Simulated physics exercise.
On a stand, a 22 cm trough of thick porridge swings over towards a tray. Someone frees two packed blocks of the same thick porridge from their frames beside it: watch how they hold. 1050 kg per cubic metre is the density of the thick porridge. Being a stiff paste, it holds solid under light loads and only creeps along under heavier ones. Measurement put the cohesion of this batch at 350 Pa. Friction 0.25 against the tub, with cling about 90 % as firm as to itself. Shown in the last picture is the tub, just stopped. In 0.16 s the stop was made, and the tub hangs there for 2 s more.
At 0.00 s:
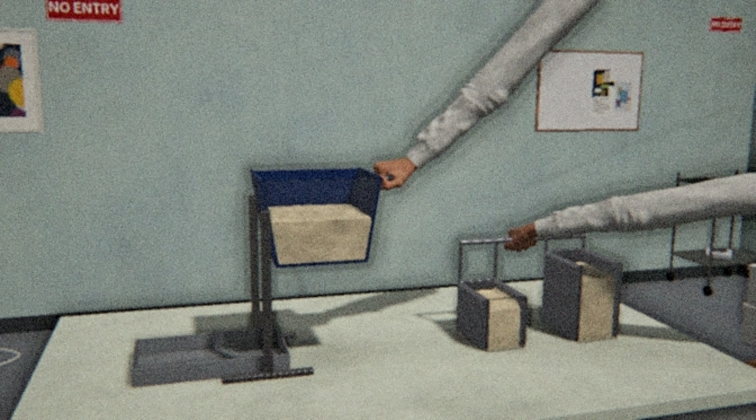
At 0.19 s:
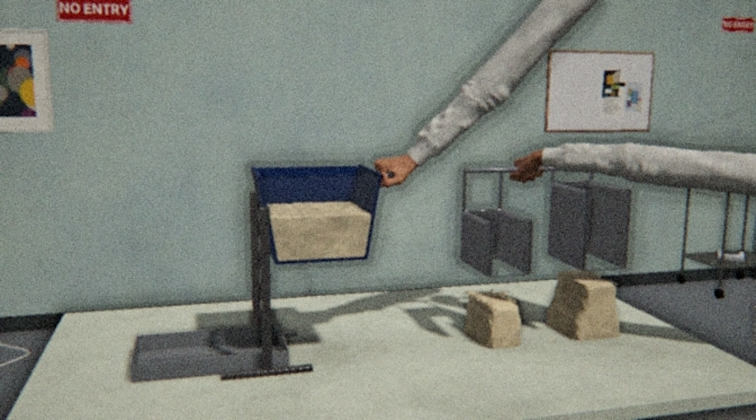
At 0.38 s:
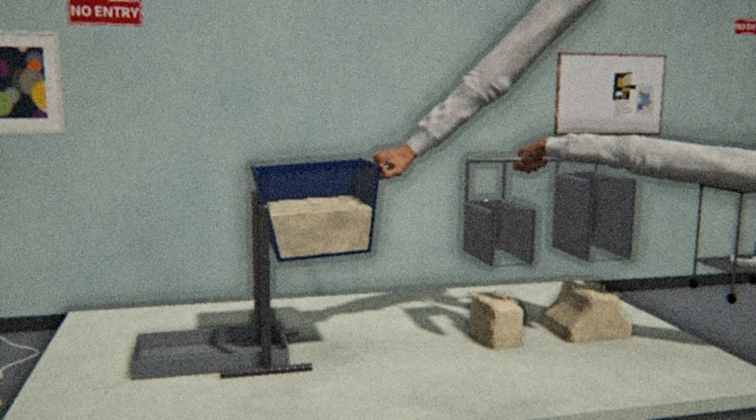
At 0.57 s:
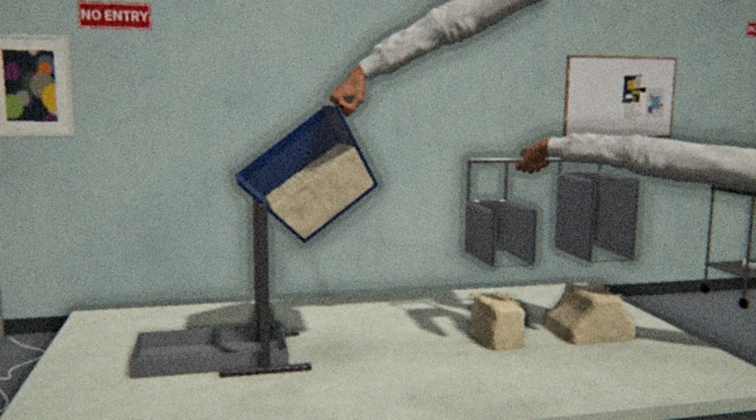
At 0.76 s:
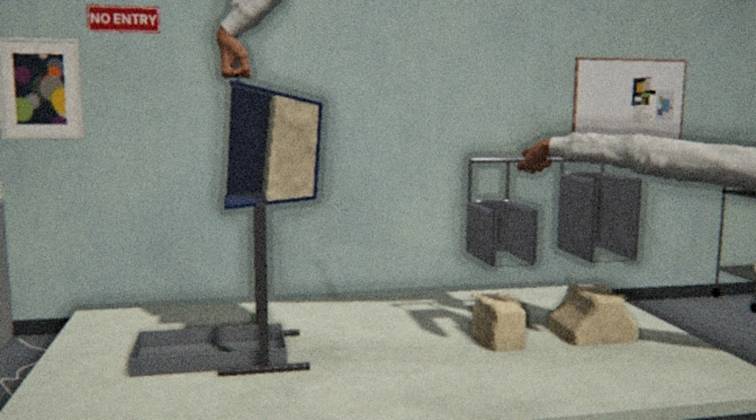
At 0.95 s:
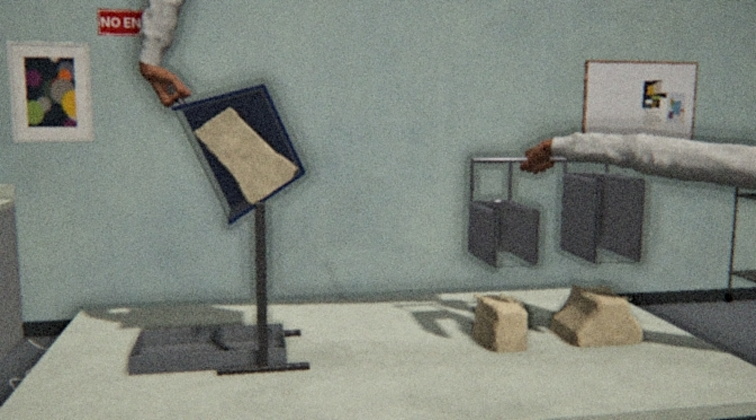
Gloved-looking hands lifting two grey moulds off pale blocks that slump slightly, then swinging a blue tub of thick porridge over leftward.
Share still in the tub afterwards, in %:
Around 0 %.
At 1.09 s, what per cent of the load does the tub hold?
It comes to about 35 percent of the start.
After 1.09 s, the tub is at 114 degrees and holds 37 %.
After 1.26 s, the tub is at 114 degrees and holds 0 %.
After 1.43 s, the tub is at 114 degrees and holds 0 %.
After 1.60 s, the tub is at 114 degrees and holds 0 %.
After 2.95 s, the tub is at 114 degrees and holds 0 %.
